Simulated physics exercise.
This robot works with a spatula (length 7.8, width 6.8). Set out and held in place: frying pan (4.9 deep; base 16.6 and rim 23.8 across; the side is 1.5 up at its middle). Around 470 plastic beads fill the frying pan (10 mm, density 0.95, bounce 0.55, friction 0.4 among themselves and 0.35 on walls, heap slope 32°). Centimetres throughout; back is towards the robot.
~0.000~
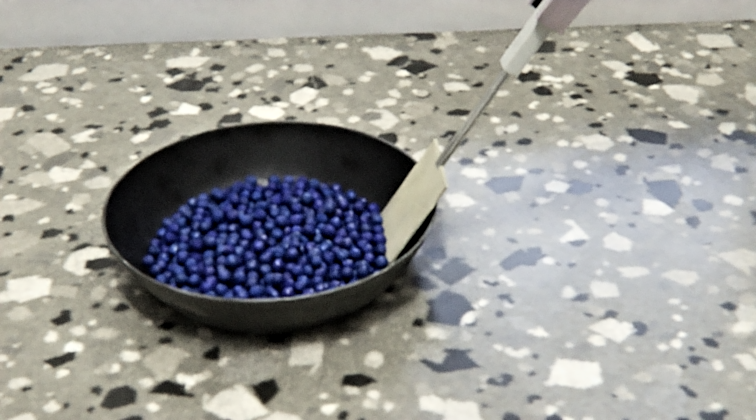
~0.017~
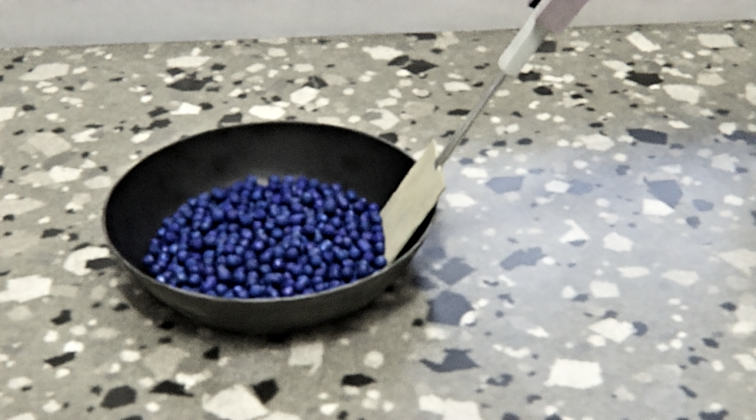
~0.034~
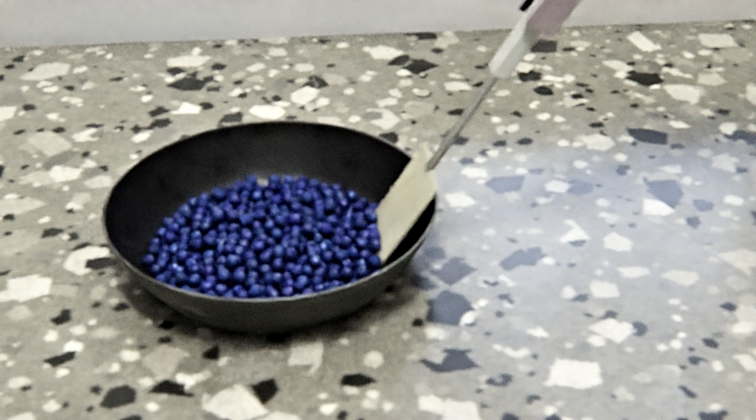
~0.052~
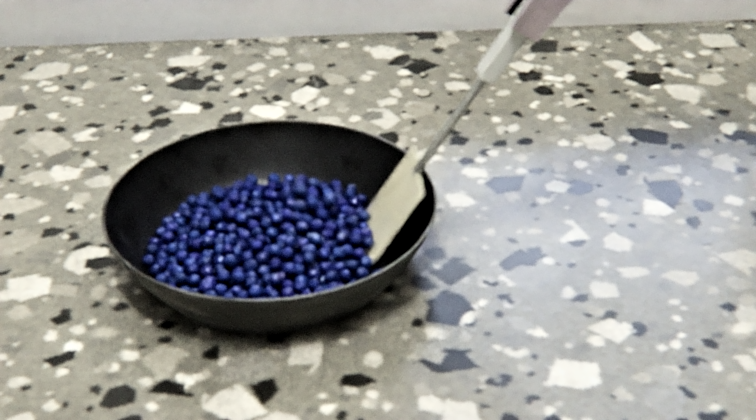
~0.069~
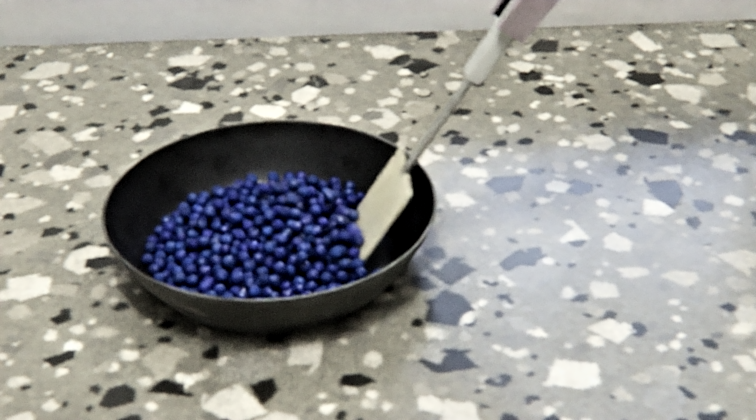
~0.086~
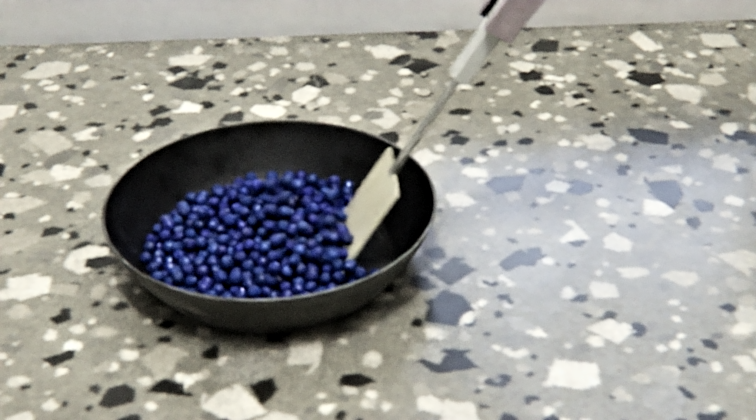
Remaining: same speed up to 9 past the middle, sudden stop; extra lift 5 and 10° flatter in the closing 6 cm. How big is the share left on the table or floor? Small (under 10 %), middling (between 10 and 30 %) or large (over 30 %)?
Share on the table or floor: Small (under 10 %).
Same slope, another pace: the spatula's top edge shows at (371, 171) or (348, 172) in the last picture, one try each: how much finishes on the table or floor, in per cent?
Some 10 and 15 per cent.
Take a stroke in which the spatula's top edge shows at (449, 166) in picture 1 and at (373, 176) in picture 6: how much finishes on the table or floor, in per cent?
Some 15 per cent.
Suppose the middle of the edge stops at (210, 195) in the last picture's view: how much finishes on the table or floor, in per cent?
Some 0 per cent.
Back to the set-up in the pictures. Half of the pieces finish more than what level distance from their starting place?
Some 3 cm.
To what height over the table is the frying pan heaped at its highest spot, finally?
Some 4.5 cm.
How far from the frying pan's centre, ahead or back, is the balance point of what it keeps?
Roughly 3.5 cm ahead.
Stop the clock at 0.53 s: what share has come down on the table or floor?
Roughly 5 per cent.
By 0.18 s, sloping 58°, highest piece 4 above the table; 471 in the frying pan.
By 0.28 s, sloping 54°, highest piece 5 above the table; 471 in the frying pan.
By 0.53 s, sloping 48°, highest piece 5 above the table; 444 in the frying pan, 27 on the table or floor.
By 1.58 s, sloping 48°, highest piece 5 above the table; 444 in the frying pan, 27 on the table or floor.
Final count, 444 in the frying pan, 27 on the table or floor. That is 6 % on the table or floor.
